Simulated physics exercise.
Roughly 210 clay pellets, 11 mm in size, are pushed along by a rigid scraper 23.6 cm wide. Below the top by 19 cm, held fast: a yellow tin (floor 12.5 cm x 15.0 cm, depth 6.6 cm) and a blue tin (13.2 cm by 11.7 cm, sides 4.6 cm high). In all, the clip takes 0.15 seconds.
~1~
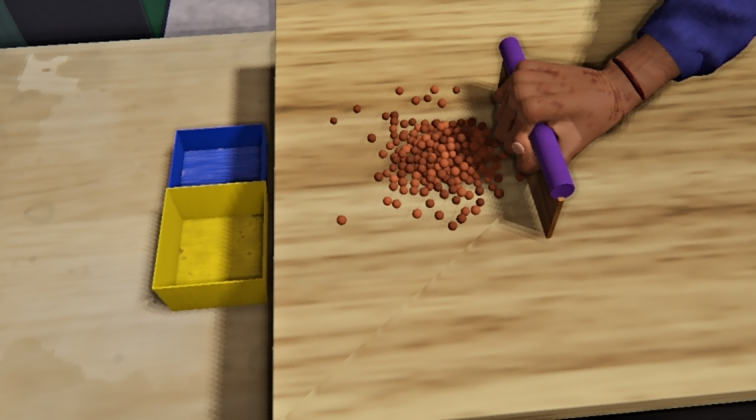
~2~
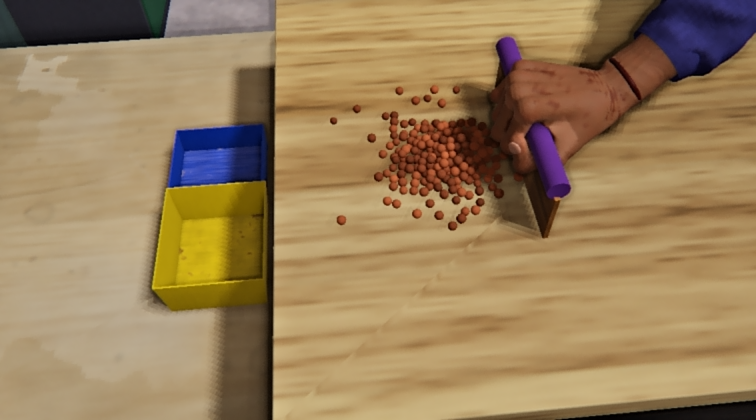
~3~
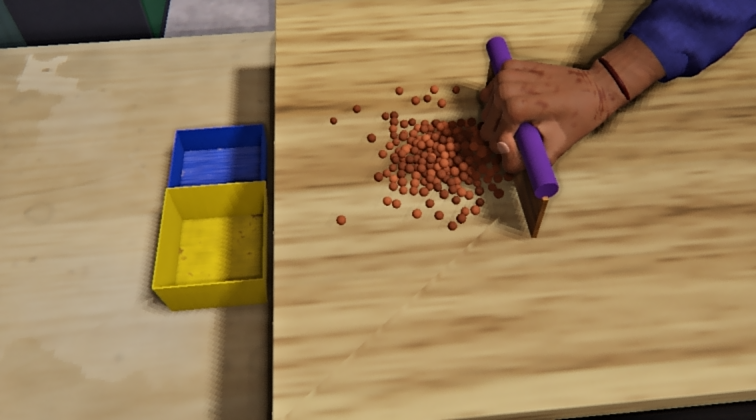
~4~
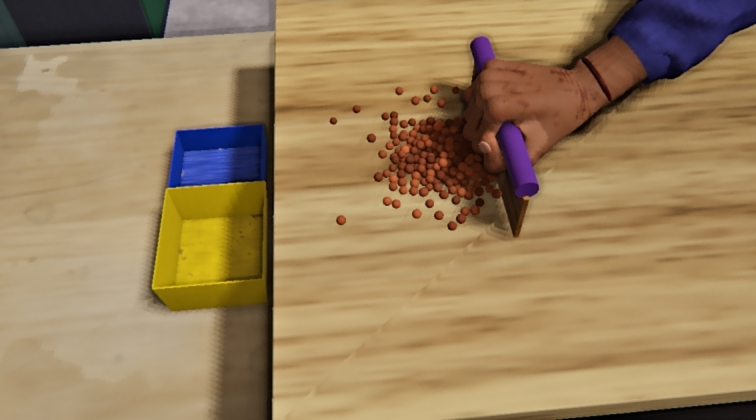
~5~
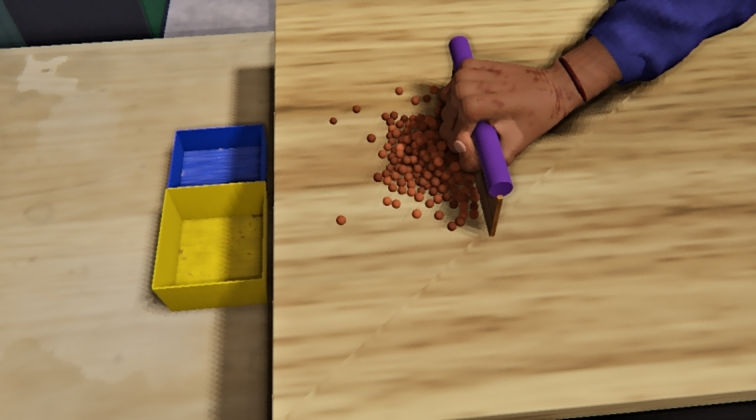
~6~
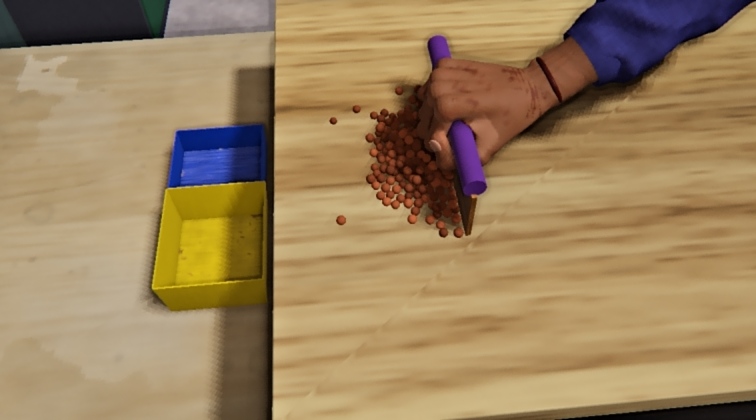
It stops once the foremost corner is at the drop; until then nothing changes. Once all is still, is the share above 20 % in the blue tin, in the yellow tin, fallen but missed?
In the blue tin: Below; in the yellow tin: Above; fallen but missed: Below.
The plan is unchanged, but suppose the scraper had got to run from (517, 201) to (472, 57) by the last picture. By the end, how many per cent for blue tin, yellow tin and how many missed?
Blue tin 15 percent, yellow tin 65 percent, missed 15 percent.
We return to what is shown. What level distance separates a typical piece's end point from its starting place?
It works out at some 34 centimetres.
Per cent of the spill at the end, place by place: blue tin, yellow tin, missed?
Shares in per cent - blue tin: 15, yellow tin: 65, missed: 15.
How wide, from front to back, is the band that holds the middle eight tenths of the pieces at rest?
Estimate: Close to 26 cm.
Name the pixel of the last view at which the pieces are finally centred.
Close to (191, 250).
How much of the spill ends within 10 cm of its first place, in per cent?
About 0 per cent.
Then, 0.17 s after the last picture, scraper 24 cm from its start, spill 22 cm wide; still on top 100 %.
Then, 0.33 s after the last picture, scraper 29 cm from its start, spill 25 cm wide; yellow tin 30 %, off the edge, not caught 60 %, still on top 5 %.
Then, 0.48 s after the last picture, scraper 29 cm from its start, spill 29 cm wide; yellow tin 65 %, blue tin 15 %, off the edge, not caught 15 %, still on top 5 %.
In the end, yellow tin 65 %, blue tin 15 %, fallen but missed 15 %, still on top 5 %.
